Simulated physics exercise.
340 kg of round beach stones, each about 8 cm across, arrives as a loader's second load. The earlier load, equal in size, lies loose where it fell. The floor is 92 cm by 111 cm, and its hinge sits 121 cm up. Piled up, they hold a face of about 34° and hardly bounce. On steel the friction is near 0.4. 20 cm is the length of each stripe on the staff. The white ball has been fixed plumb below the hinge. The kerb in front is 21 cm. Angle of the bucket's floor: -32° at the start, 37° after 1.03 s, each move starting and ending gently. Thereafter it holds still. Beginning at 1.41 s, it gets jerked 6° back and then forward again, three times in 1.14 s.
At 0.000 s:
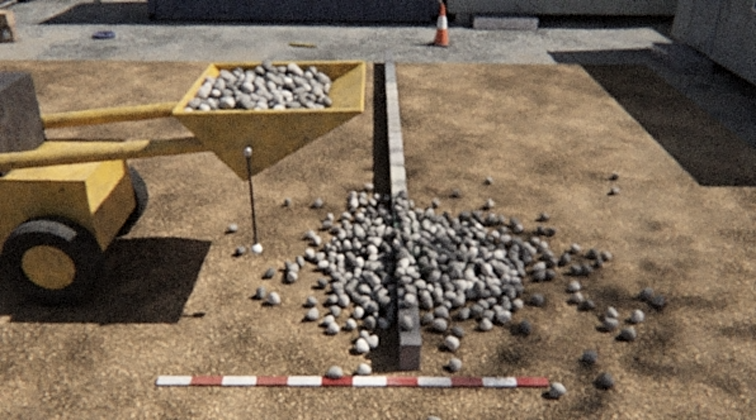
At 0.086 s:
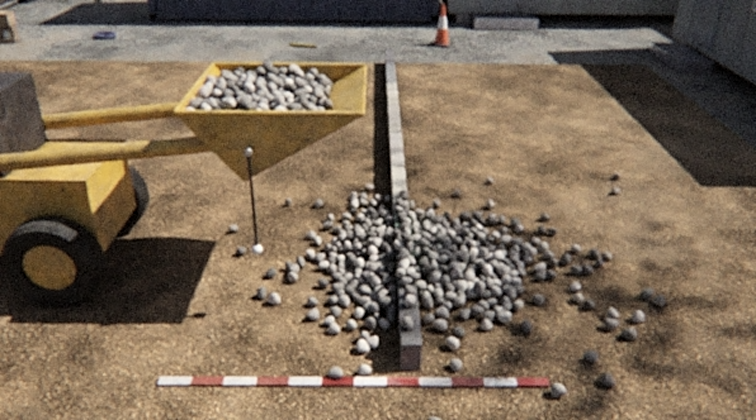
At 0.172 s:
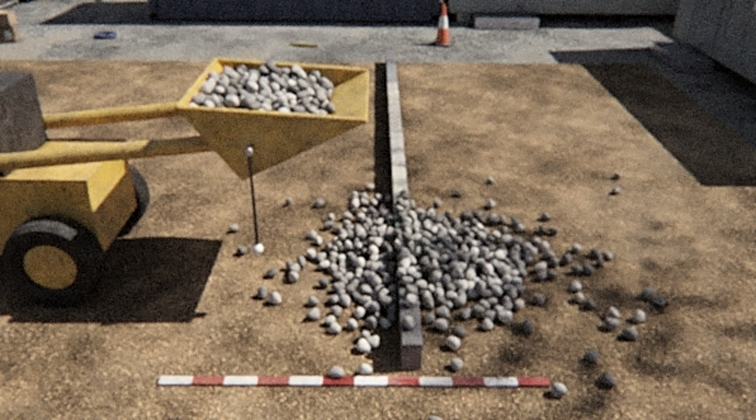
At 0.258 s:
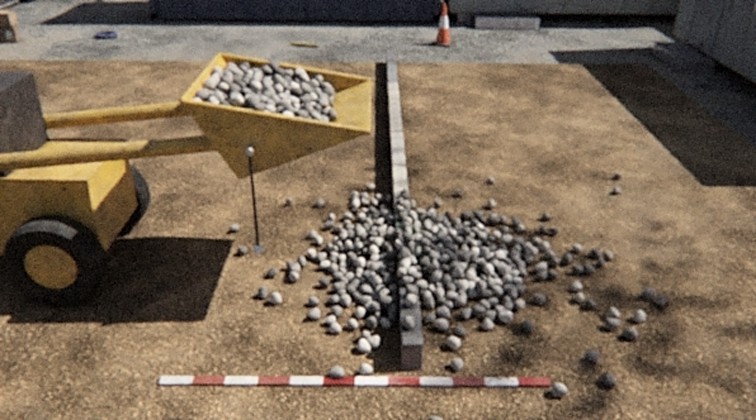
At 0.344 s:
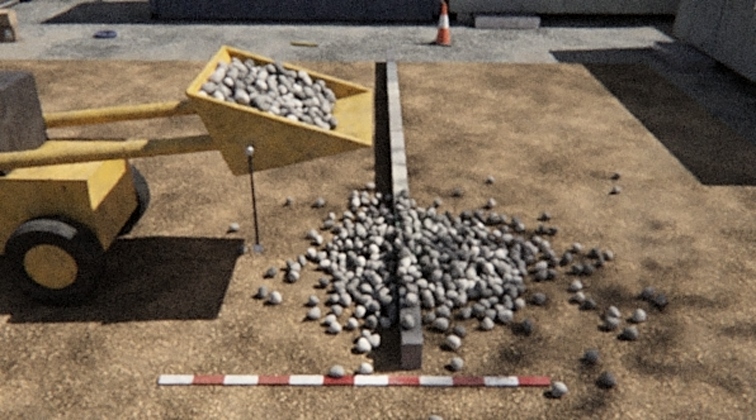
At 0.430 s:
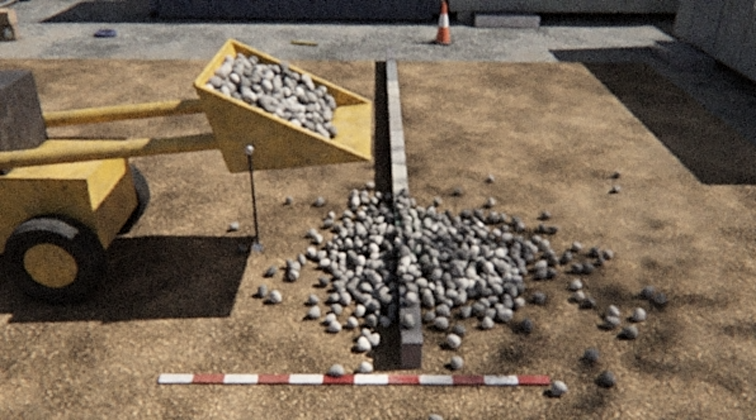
The video shows a yellow loader on the left gradually tilting its raised bucket of grey stones downward to the right, the stones shifting with it, while a loose pile of similar stones lies motionless across a low kerb.
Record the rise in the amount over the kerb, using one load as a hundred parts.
Rise: About 36 parts in every hundred.
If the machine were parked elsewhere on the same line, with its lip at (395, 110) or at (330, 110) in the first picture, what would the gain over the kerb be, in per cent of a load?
Around 75 percent, then around 10 percent.
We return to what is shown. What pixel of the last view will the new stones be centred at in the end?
They settle centred around (384, 249).
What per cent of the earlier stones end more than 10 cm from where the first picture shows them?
Close to 15 per cent.
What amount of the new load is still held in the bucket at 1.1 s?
About 65 per cent.
After 0.8 s the floor is at 26°; in per cent of one load, 100 in the bucket, 49 on this side of the kerb, 51 over the kerb; the foremost stones are at (622, 248).
After 1.1 s the floor is at 37°; in per cent of one load, 63 in the bucket, 86 on this side of the kerb, 51 over the kerb; the foremost stones are at (622, 248).
After 3.0 s the floor is at 37°; in per cent of one load, 0 in the bucket, 112 on this side of the kerb, 88 over the kerb; the foremost stones are at (615, 235).
After 5.6 s the floor is at 37°; in per cent of one load, 0 in the bucket, 112 on this side of the kerb, 88 over the kerb; the foremost stones are at (615, 235). Net gain over the kerb, 36.
